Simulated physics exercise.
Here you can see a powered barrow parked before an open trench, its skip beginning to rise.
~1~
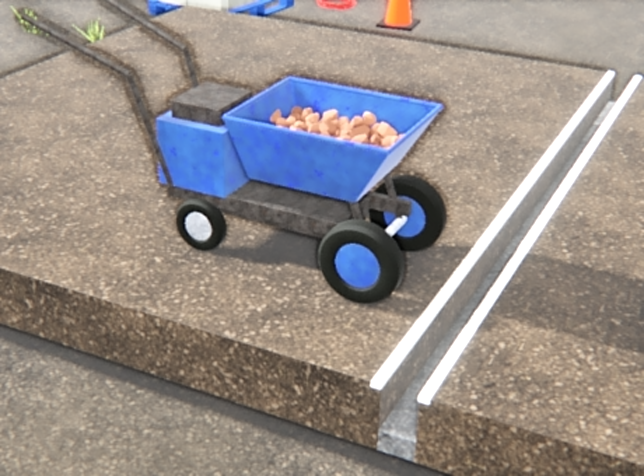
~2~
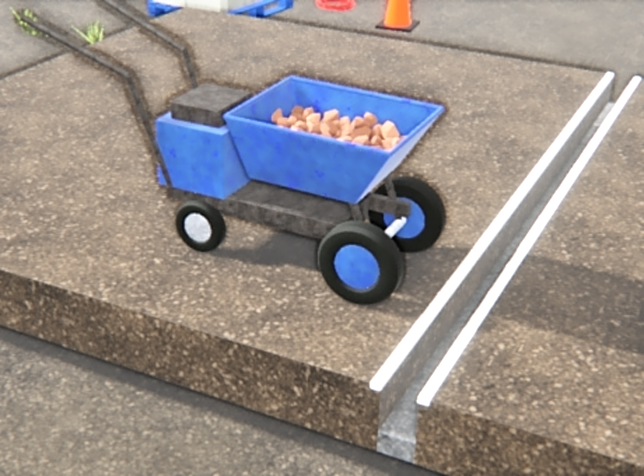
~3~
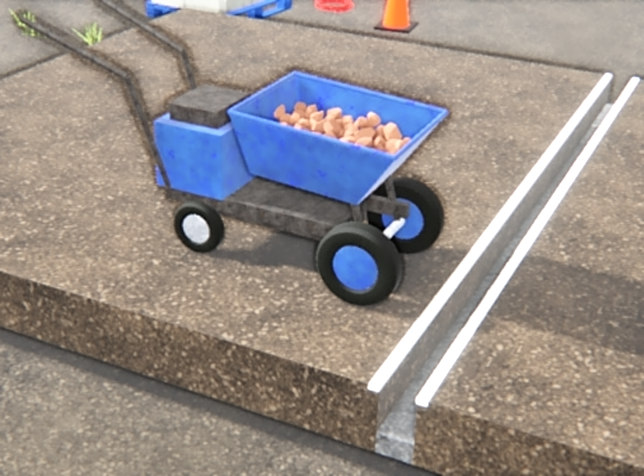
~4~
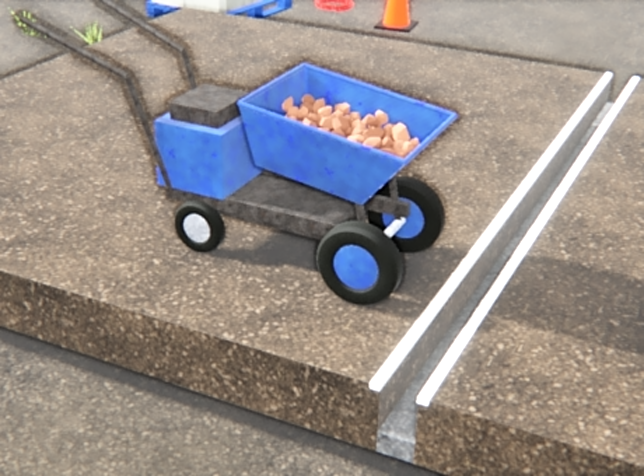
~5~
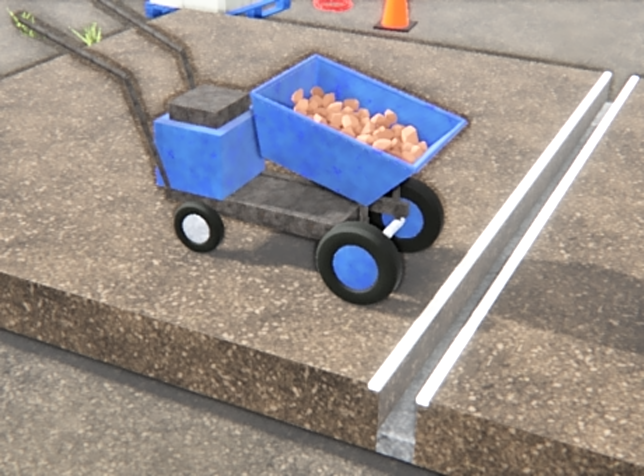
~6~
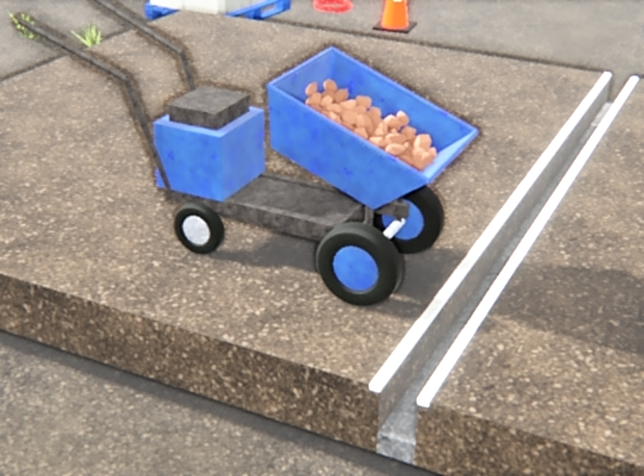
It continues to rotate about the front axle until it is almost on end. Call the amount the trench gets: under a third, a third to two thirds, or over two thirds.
Amount in the trench: Under a third.
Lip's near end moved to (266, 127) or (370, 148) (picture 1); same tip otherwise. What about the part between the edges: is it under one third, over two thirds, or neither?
Spot one gives less than a third, spot two gives under a third.
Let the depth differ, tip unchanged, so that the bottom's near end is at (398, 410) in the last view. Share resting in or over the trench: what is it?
The share would be roughly 0 per cent.
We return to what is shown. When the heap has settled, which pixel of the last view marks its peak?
Top estimate: About (522, 282).
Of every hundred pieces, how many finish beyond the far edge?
About 85 per cent.
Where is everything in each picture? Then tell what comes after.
Lip of the skip near (389, 152), level; top of the load near (347, 136), lumps of rubble; first edge of the trench near (406, 344); far edge near (451, 357), the trench under half as wide as the skip, and about as deep as wide, in the first picture.
Lip of the skip near (390, 154), tipped barely; top of the load near (329, 130), in the second picture.
Lip of the skip near (395, 158), tipped barely; top of the load near (332, 129), in the third picture.
Lip of the skip near (405, 162), tipped a little; top of the load near (329, 123), in the fourth picture.
Lip of the skip near (416, 170), tipped a little; top of the load near (321, 124), in the fifth picture.
Lip of the skip near (429, 181), tipped clearly; top of the load near (321, 112); first edge of the trench near (404, 346); far edge near (450, 359), in the sixth picture.
Shortly afterwards, skip tipped steeply; the whole lot in the skip.
Next, skip tipped steeply; all but a few in the skip; only a few beyond it; only a few falling.
Some moments later, skip tipped right over; near a third in the skip; near two thirds beyond it; only a few falling.
In the end, skip tipped right over; a little in the skip; a little in or heaped over the trench; the bulk beyond it.
